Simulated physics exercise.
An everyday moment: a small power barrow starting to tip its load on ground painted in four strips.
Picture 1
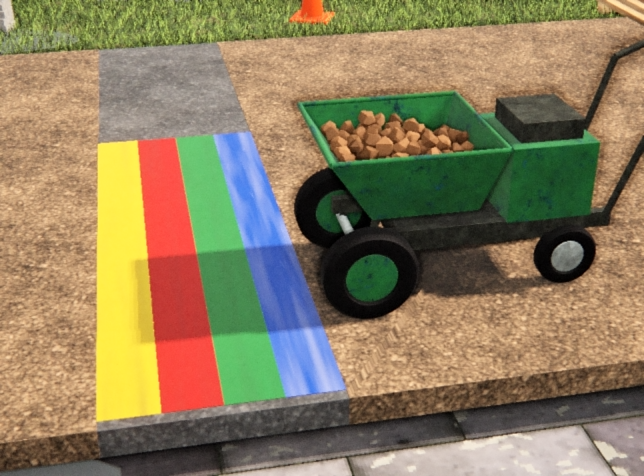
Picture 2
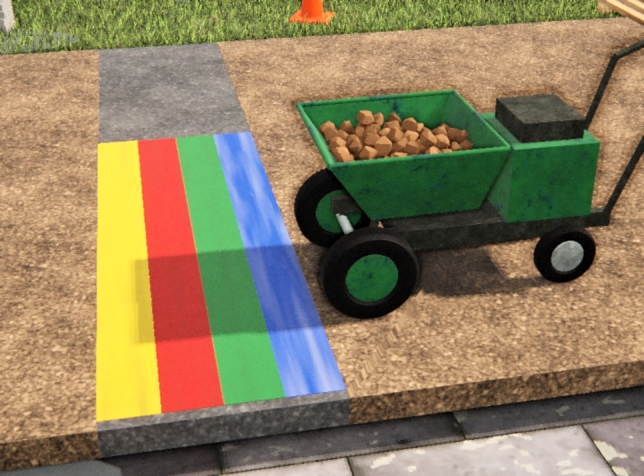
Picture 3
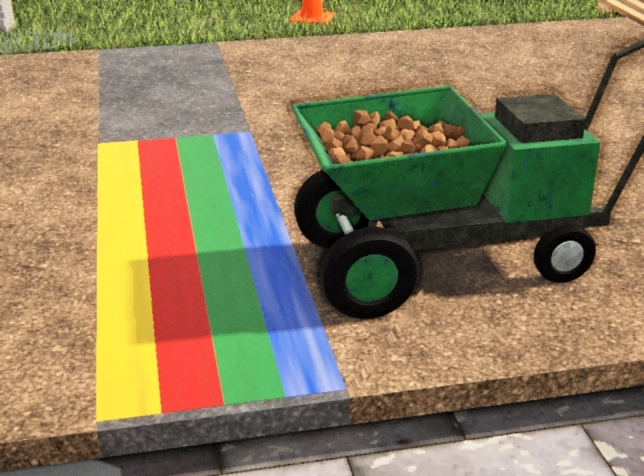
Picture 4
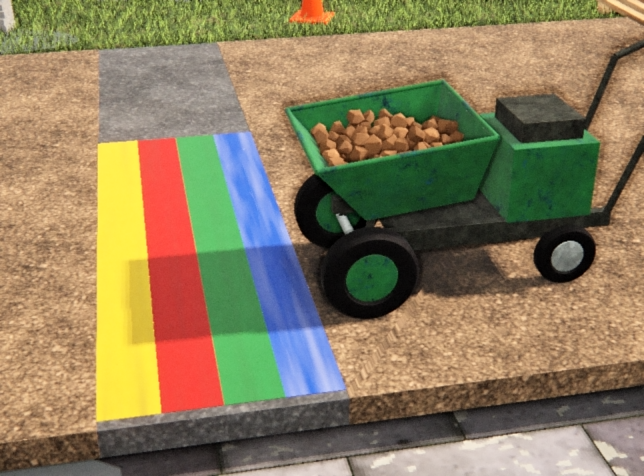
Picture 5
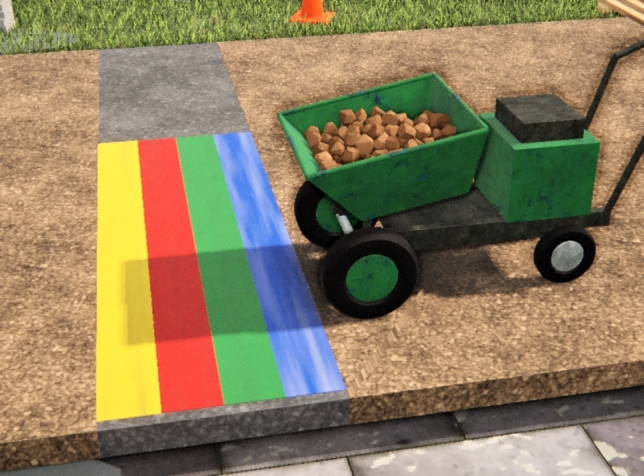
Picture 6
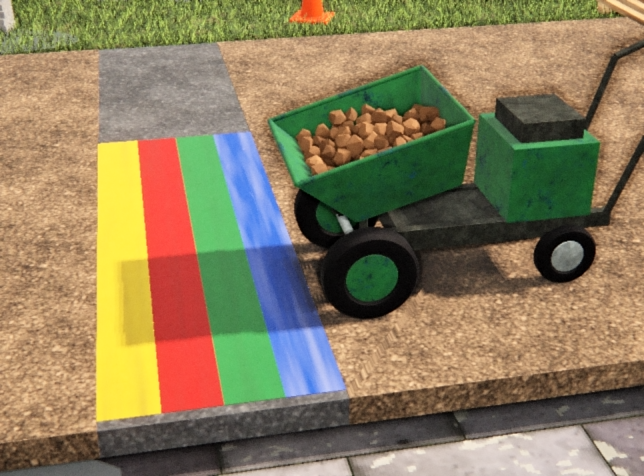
A green power barrow with black wheels, its open skip filled with brown clay clods, stands on a coarse tan surface, seen from above and to one side by a still camera. To its left lie yellow, red, green and blue strips, with grass and an orange cone behind. The skip begins level, then gradually tilts leftward, its right side rising clear of the body while the wheels stay put.
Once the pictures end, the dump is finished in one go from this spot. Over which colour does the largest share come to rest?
The red strip carries the most.
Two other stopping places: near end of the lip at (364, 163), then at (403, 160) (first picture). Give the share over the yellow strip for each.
The first gives 0 %, the second 0 %.
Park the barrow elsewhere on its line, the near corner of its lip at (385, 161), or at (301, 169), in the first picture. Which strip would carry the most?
One: That green strip. Two: The red strip.
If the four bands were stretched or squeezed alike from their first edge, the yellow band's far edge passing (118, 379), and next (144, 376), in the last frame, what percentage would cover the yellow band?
Roughly 20 per cent, and 20 per cent.
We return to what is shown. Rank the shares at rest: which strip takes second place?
It is the strip in green.
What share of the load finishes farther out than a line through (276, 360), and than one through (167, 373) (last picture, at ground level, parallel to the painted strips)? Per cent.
In turn 70 and 20 in a hundred.
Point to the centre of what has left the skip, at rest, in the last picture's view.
At about (185, 289).
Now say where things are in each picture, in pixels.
The first picture shows lip of the skip at (332, 166), level; top of the load at (403, 147), clay clods; blue strip at (303, 352); green strip at (246, 359); red strip at (187, 366); yellow strip at (127, 373).
The second picture shows lip of the skip at (330, 167), level; top of the load at (402, 146).
The third picture shows lip of the skip at (325, 169), tipped barely; top of the load at (407, 137).
The fourth picture shows lip of the skip at (318, 172), tipped a little; top of the load at (411, 144).
The fifth picture shows lip of the skip at (308, 178), tipped a little; top of the load at (403, 140).
The sixth picture shows lip of the skip at (297, 185), tipped clearly; top of the load at (394, 137); blue strip at (303, 352); green strip at (246, 359); red strip at (187, 366); yellow strip at (127, 373).
Soon, skip tipped steeply; all in the skip.
A while on, skip tipped right over; nearly all in the skip; a small part over the green strip; a small part over the red strip.
Towards the end, skip tipped right over; about a third in the skip; about a quarter over the green strip; about a third over the red strip; a small part over the yellow strip; a stray few off the paint.
Finally, skip tipped right over; about a quarter in the skip; none over the blue strip; about a quarter over the green strip; about a third over the red strip; a small part over the yellow strip; a stray few off the paint.
